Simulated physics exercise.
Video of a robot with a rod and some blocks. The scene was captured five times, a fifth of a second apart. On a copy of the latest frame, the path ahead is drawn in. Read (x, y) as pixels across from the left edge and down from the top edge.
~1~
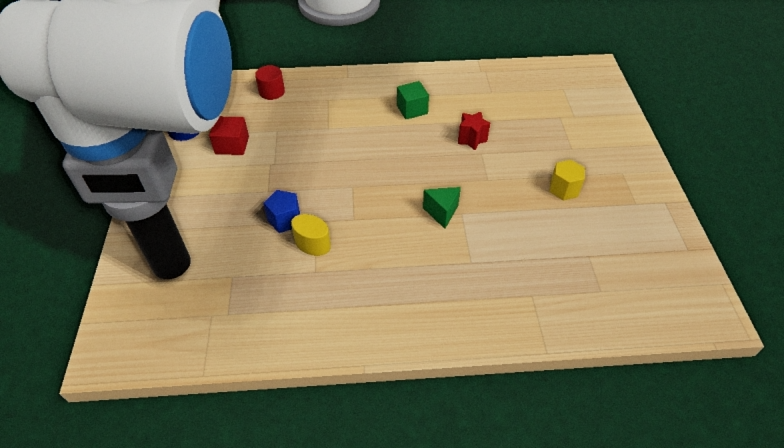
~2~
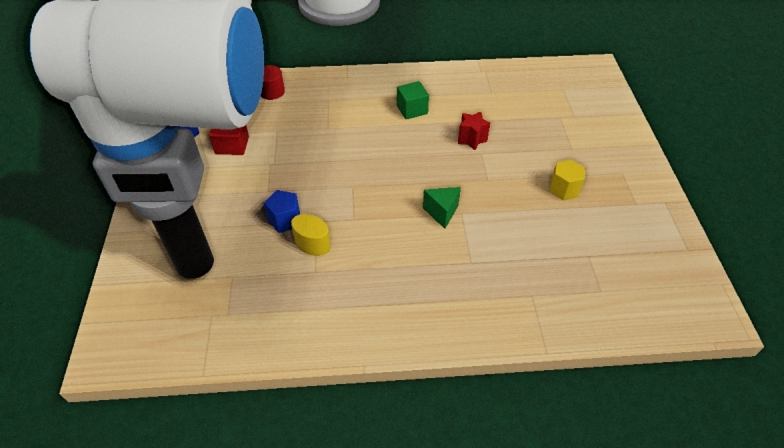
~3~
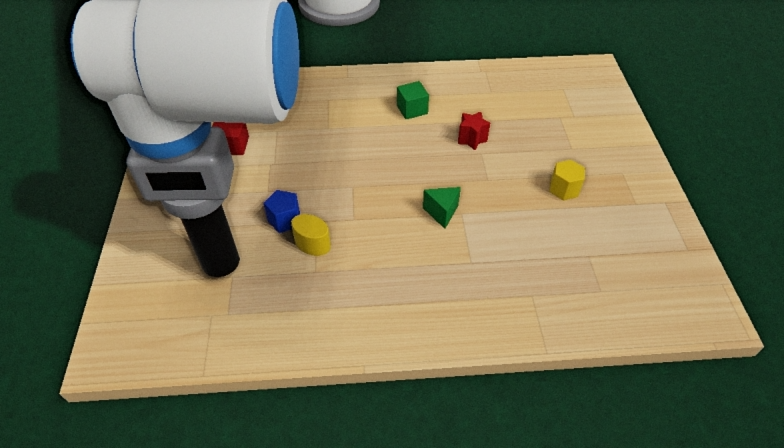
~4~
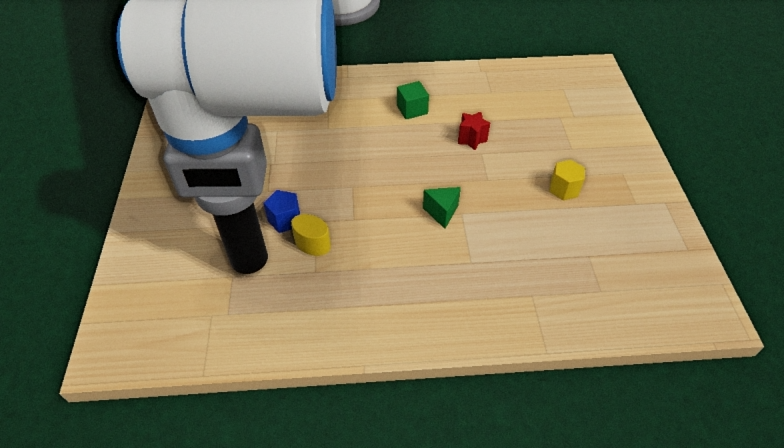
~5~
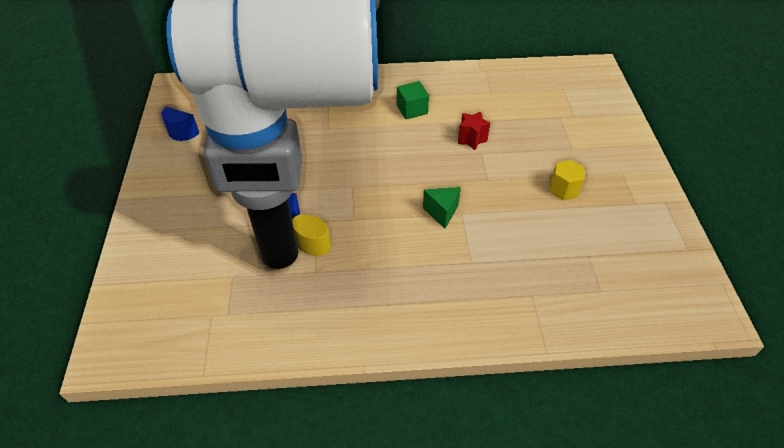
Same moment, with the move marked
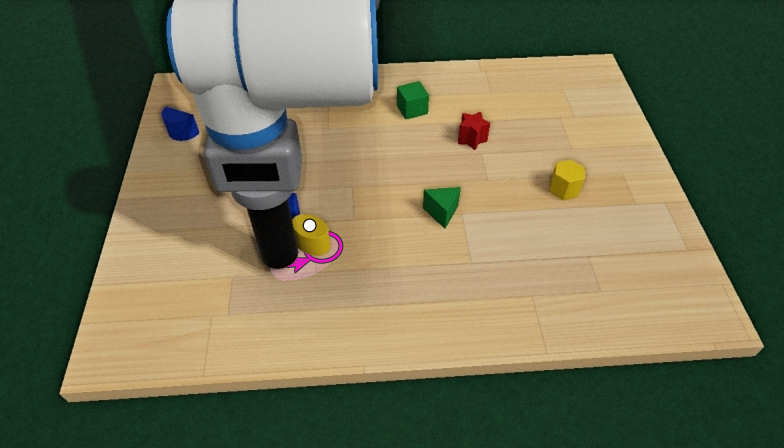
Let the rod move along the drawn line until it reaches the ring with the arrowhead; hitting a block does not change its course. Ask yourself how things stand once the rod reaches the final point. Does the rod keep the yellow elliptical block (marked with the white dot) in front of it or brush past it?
Still leading.
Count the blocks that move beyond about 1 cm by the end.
There will be one block displaced.
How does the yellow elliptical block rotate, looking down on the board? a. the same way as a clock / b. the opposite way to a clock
b (the opposite way to a clock)
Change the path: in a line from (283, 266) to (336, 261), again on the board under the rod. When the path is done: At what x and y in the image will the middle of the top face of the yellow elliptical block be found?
So, by the moment the path ends, you'll find the top centre of the yellow elliptical block at (329, 218).
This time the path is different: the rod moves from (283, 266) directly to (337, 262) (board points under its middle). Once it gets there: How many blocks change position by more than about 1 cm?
One block moves.
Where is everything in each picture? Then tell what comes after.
Rod's lower end at (172, 264); blue pentagonal block at (281, 201); yellow elliptical block at (310, 225), in the first picture.
Rod at (195, 264); blocks still, in the second picture.
Rod at (221, 262); blocks still, in the third picture.
Rod at (249, 259); blocks still, in the fourth picture.
Rod at (280, 254); blue pentagonal block partly hidden; yellow elliptical block at (310, 225), in the fifth picture.
Drawn move, from (283, 266) through (299, 264) and (313, 257) to (323, 247); the dot is on the yellow elliptical block.
The first path, step by step. Halfway along, rod at (304, 250); yellow elliptical block at (318, 220), turned 20° anticlockwise.
At the end, rod at (321, 235); blue pentagonal block still; yellow elliptical block at (331, 205), turned 35° anticlockwise.
